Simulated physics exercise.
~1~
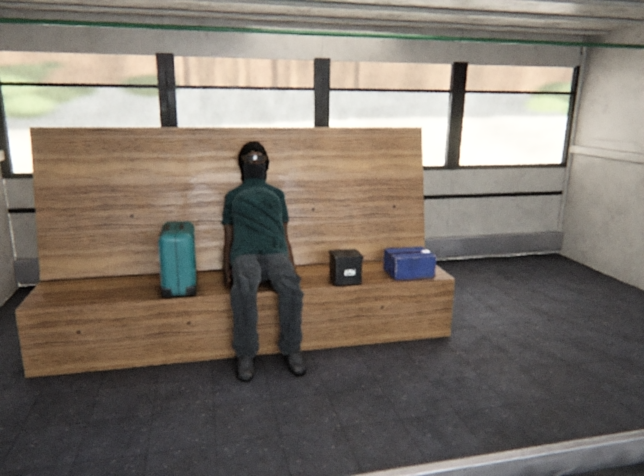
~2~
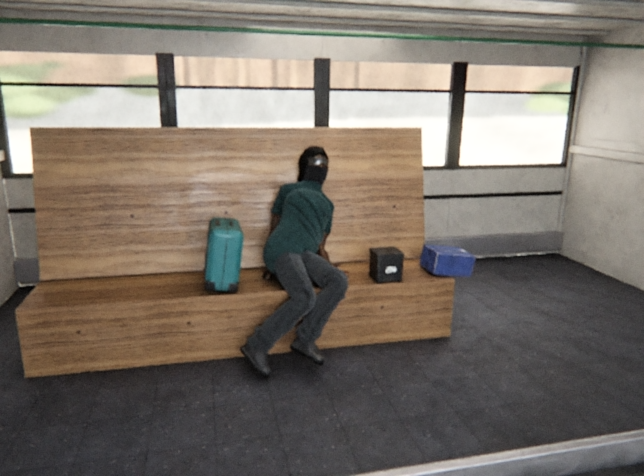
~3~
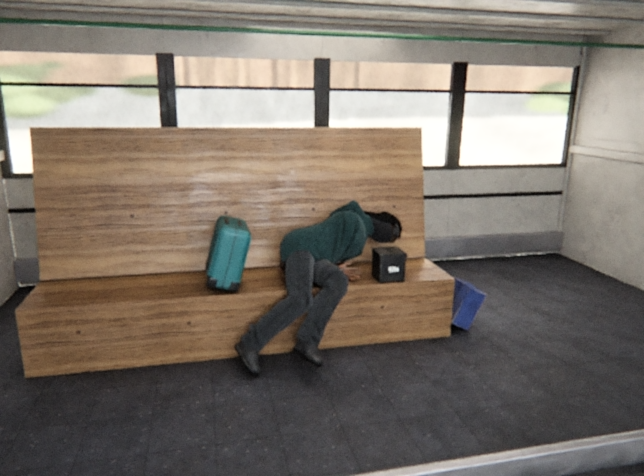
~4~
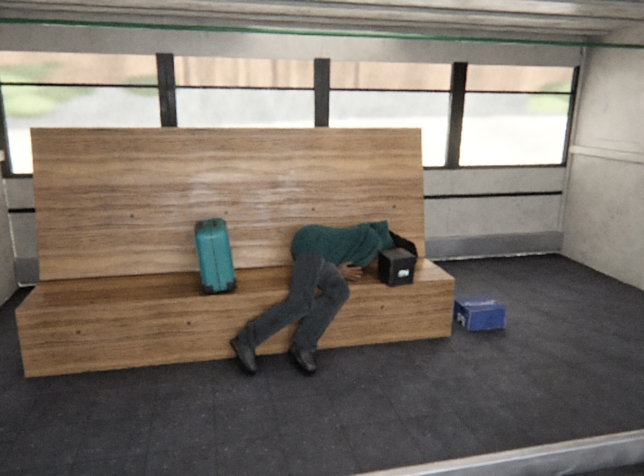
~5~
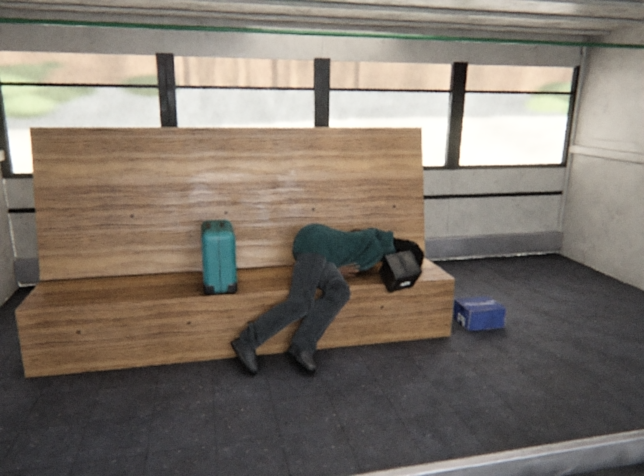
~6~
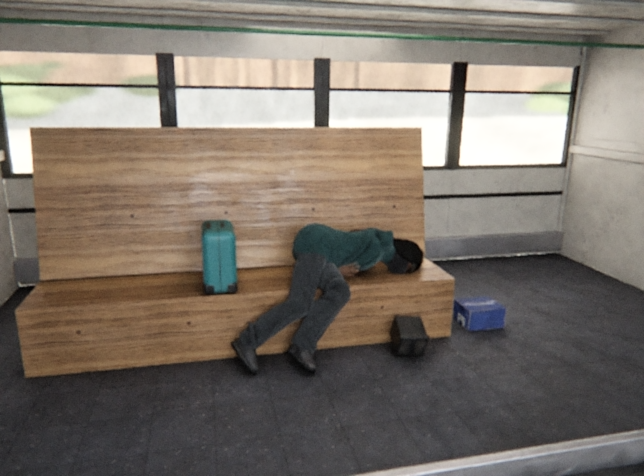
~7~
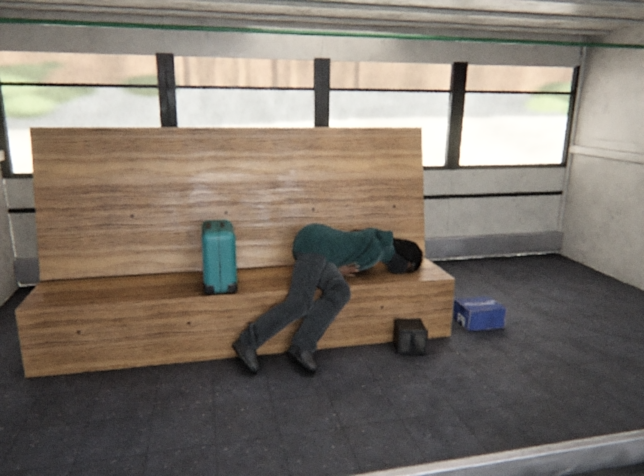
Seated passenger slumping sideways along a wooden bench as a blue box, then a black box, fall off; teal suitcase staying upright.
